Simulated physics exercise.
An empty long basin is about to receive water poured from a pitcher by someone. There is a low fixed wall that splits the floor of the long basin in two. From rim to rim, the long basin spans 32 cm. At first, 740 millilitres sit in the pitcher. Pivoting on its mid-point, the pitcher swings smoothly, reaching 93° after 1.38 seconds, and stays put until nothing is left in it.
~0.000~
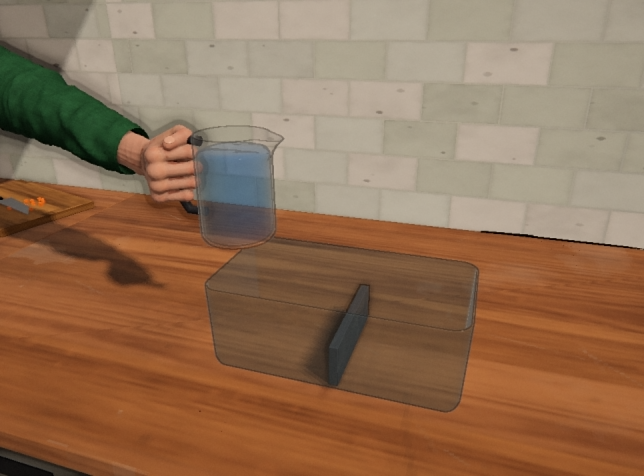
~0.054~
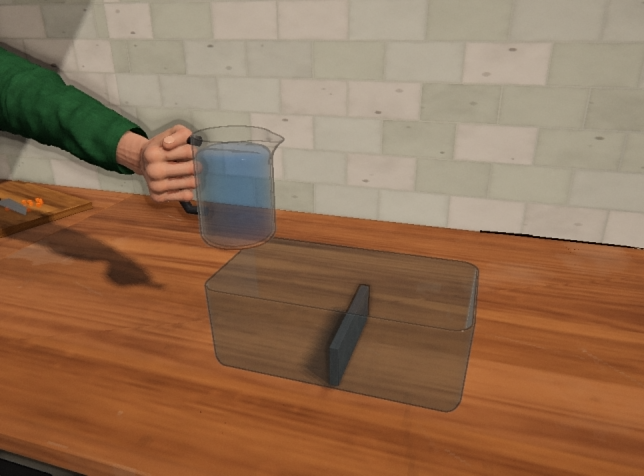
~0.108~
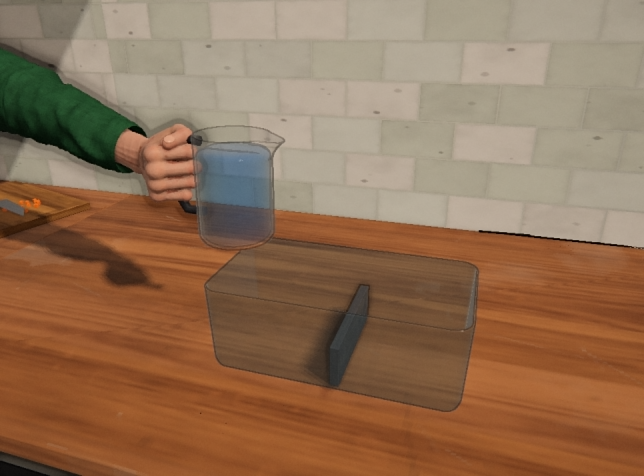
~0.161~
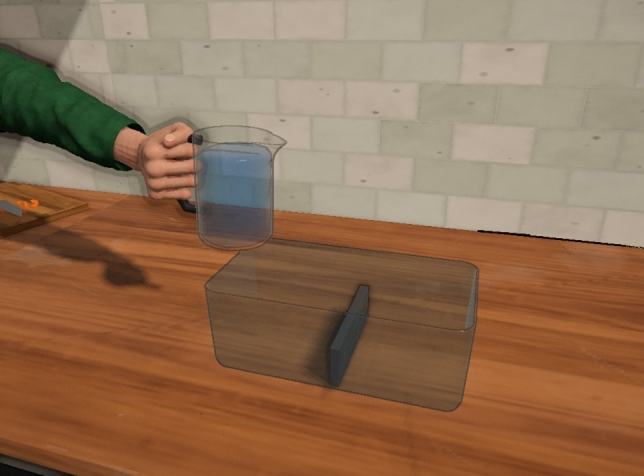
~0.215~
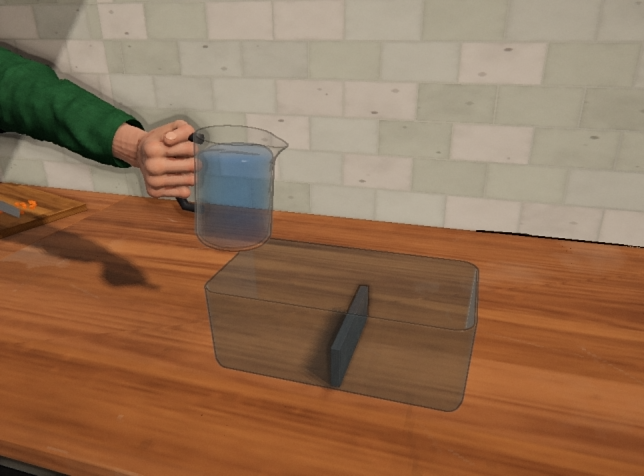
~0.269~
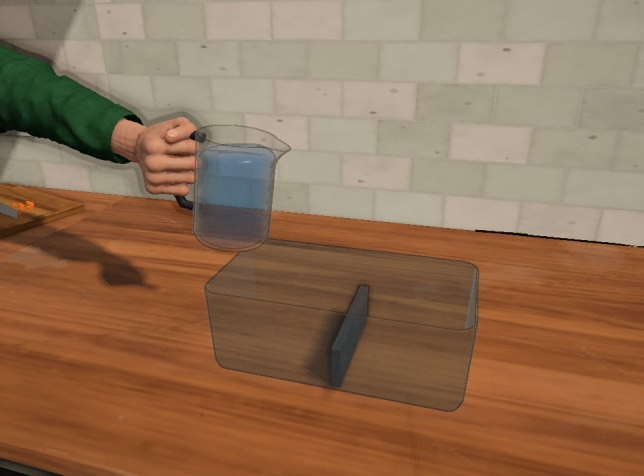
A pitcher of blue water, held by a hand in a green sleeve, stayed nearly upright above an empty clear basin with a dark divider, then slowly tilted slightly to the right.
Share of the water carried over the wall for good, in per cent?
Near 22 per cent.
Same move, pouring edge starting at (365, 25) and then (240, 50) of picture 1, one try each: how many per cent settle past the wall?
Result: 75 per cent, then 0 per cent.
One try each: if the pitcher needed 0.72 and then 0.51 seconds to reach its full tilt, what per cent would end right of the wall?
It comes to 15 per cent, and then 15 per cent.
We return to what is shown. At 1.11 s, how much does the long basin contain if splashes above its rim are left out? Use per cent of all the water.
Some 32 percent of the total.
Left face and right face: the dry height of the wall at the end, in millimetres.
Near 32 mm for the left and near 48 mm for the right.
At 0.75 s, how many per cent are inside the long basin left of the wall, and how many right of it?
Lab note: Left near 2 %, right near 0.
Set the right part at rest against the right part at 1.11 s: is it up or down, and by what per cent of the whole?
The amount climbs by around 7.
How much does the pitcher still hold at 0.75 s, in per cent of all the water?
92 %.
After 0.75 s the tilt is 53° and 91 per cent is still to pour, 2 is left of the wall and 0 right of it.
After 1.11 s the tilt is 84° and 55 per cent is still to pour, 18 is left of the wall and 15 right of it.
After 1.48 s the tilt is 93° and 16 per cent is still to pour, 58 is left of the wall and 21 right of it.
After 1.88 s the tilt is 93° and 5 per cent is still to pour, 73 is left of the wall and 21 right of it.
In the end 76 per cent lies left of the wall, 22 right of it and 0 outside.
